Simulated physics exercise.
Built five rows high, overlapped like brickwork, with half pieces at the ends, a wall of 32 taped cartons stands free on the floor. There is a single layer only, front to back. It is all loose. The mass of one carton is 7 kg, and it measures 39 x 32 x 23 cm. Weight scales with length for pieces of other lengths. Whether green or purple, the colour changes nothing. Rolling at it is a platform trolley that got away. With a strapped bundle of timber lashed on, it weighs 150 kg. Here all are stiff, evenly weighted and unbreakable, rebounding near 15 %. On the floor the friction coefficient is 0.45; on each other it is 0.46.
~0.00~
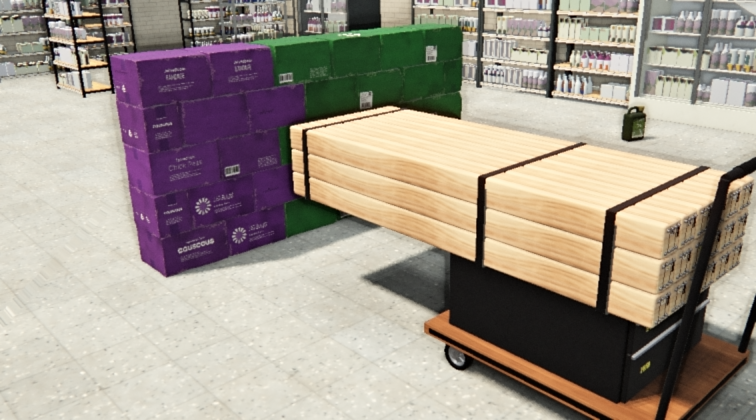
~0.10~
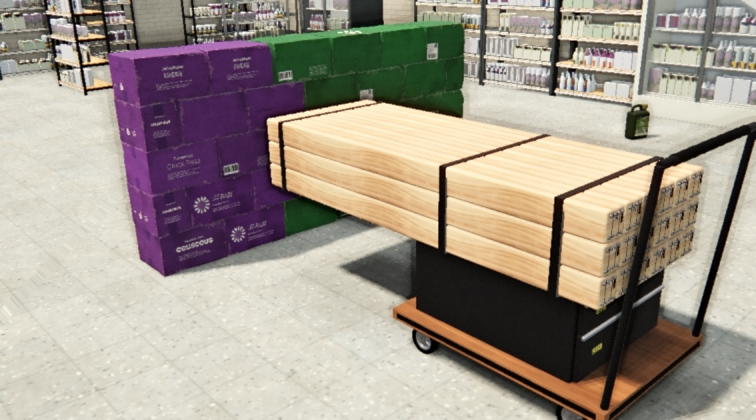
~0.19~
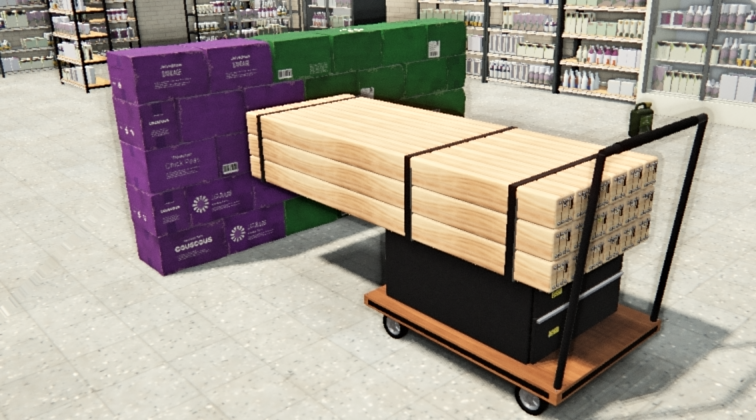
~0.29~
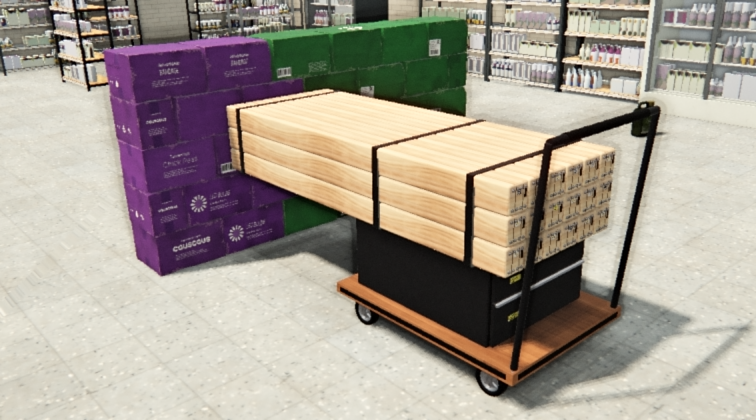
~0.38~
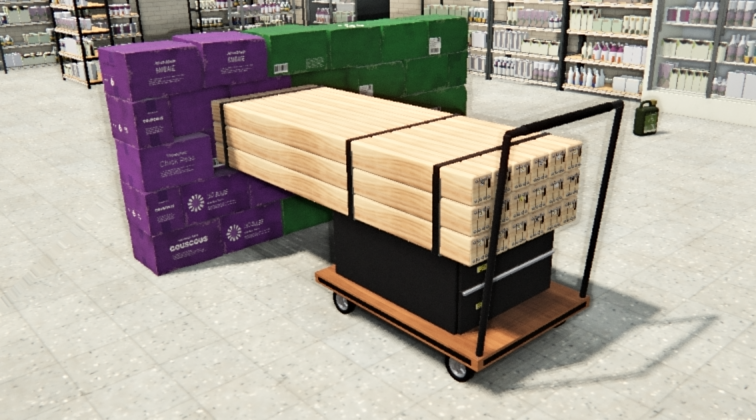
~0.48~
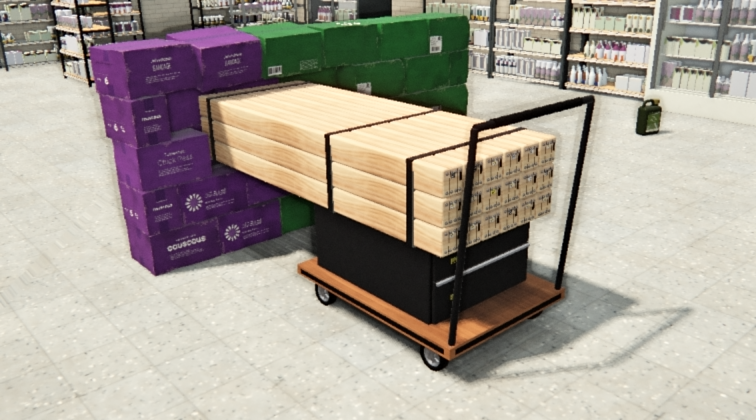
In a store aisle, a platform trolley loaded with strapped wooden planks rolled up to a stacked wall of purple and green cartons and pushed into it, shoving several boxes back and making some lean.
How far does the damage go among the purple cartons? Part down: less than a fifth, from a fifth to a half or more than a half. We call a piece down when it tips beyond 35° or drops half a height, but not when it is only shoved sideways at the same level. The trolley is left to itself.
The share that ends down is a fifth up to half.
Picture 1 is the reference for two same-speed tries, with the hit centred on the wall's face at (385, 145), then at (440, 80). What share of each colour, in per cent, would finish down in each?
Down by colour - purple: 20%, then 0%; green: 80%, then 50%.
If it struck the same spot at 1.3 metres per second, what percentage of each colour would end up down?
Result - purple: 40%; green: 20%.
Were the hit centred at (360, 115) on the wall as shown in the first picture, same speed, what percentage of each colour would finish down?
For purple it's 20 per cent, for green 50 per cent.
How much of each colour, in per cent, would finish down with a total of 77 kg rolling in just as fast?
Down at the end: Purple 40 per cent, green 20 per cent.
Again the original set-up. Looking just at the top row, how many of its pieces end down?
Exactly 2.
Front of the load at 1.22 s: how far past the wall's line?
Around 95 cm beyond.
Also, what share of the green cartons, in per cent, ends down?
Green share down - 20 in a hundred.
After 0.60 s, load 36 cm past the wall's line, still rolling; none of the 12 purple cartons down (0 of 32 in all colours); top purple carton leaning 20°; top green carton shifted 8 cm.
After 0.84 s, load 59 cm past the wall's line, still rolling; 3 of the 12 purple cartons down (5 of 32 in all colours); top purple carton leaning 6°; top green carton shifted 19 cm.
After 1.22 s, load 93 cm past the wall's line, still rolling; 3 of the 12 purple cartons down (6 of 32 in all colours); top purple carton 7 cm lower; top green carton on its side.
After 1.54 s, load 1.09 m past the wall's line, still rolling; 4 of the 12 purple cartons down (7 of 32 in all colours); top purple carton 7 cm lower; top green carton upside down.
At rest (3.1 s), load 1.11 m past the wall's line, stopped; 4 of the 12 purple cartons down (7 of 32 in all colours); top purple carton 7 cm lower; top green carton on its side. That is 33 per cent. As the last picture would show them, middles, top purple carton near (150, 57), top green carton near (314, 164).
